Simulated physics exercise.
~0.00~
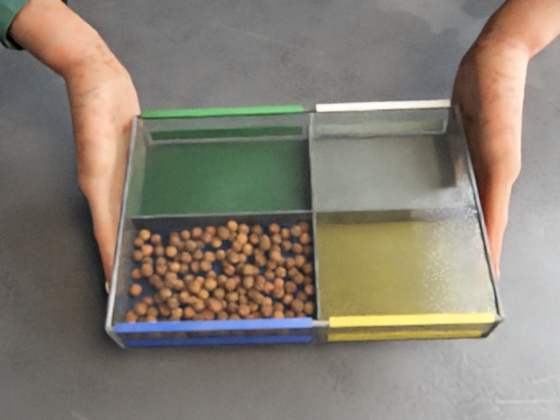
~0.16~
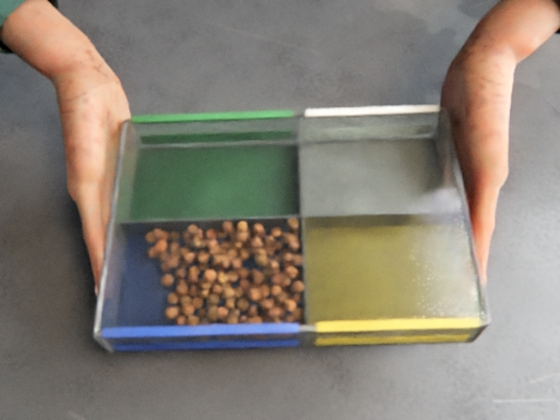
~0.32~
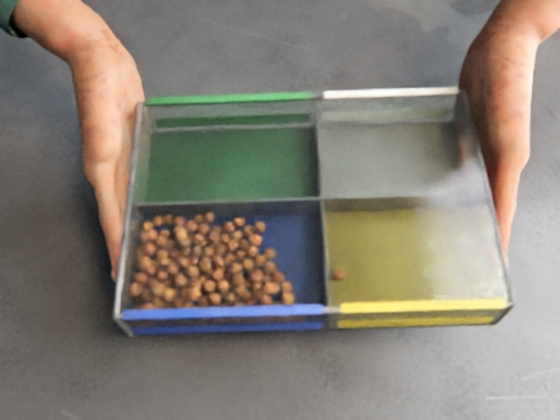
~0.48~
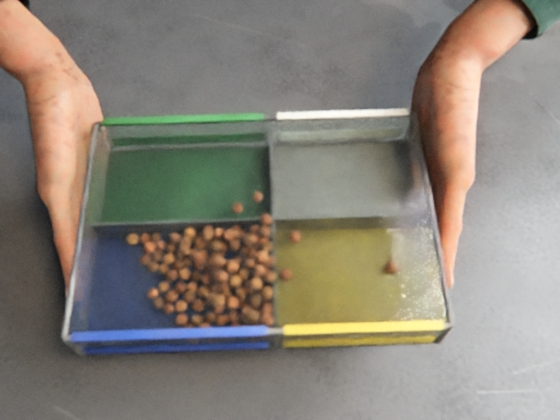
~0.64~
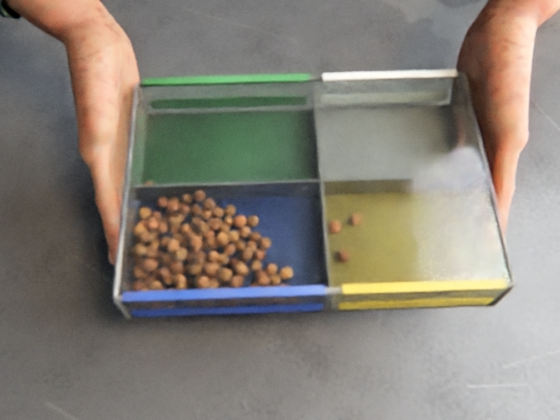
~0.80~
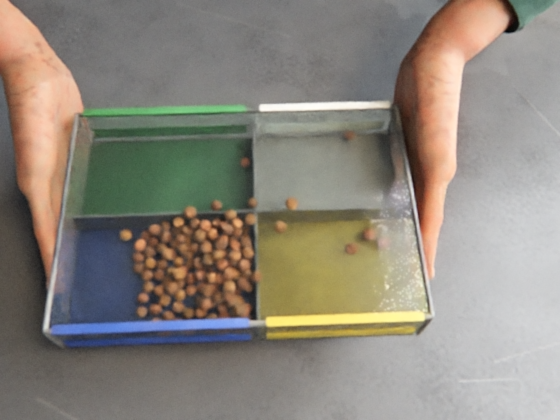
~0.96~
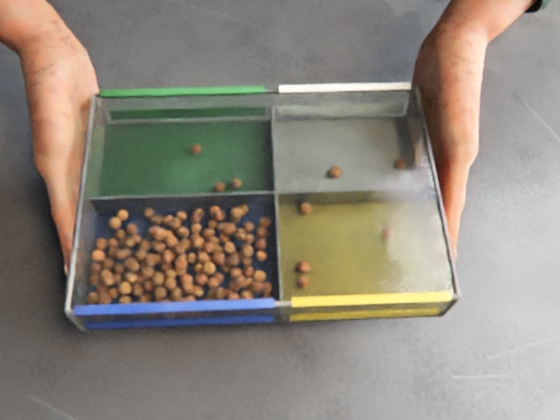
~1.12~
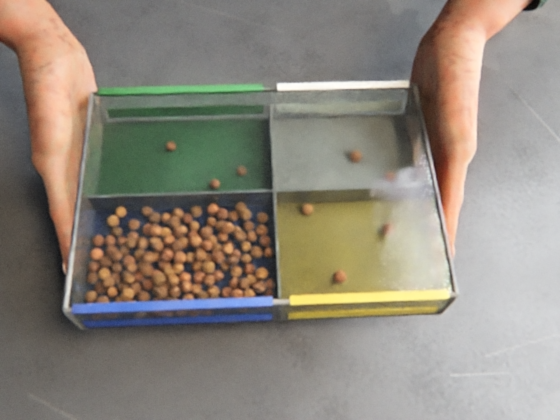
Two hands hold a shallow, clear-lidded box above a grey tabletop, seen from above and slightly in front. Its four compartments are green at back left, white at back right, blue at front left and yellow at front right, with small brown balls crowded in the blue one. The hands shake the box left and right, and the balls slide against the swings. As the shaking widens, a few hop over the dividers into the yellow, green and white sections. The box then comes to rest, with most balls spread across blue and a few scattered in each other section.
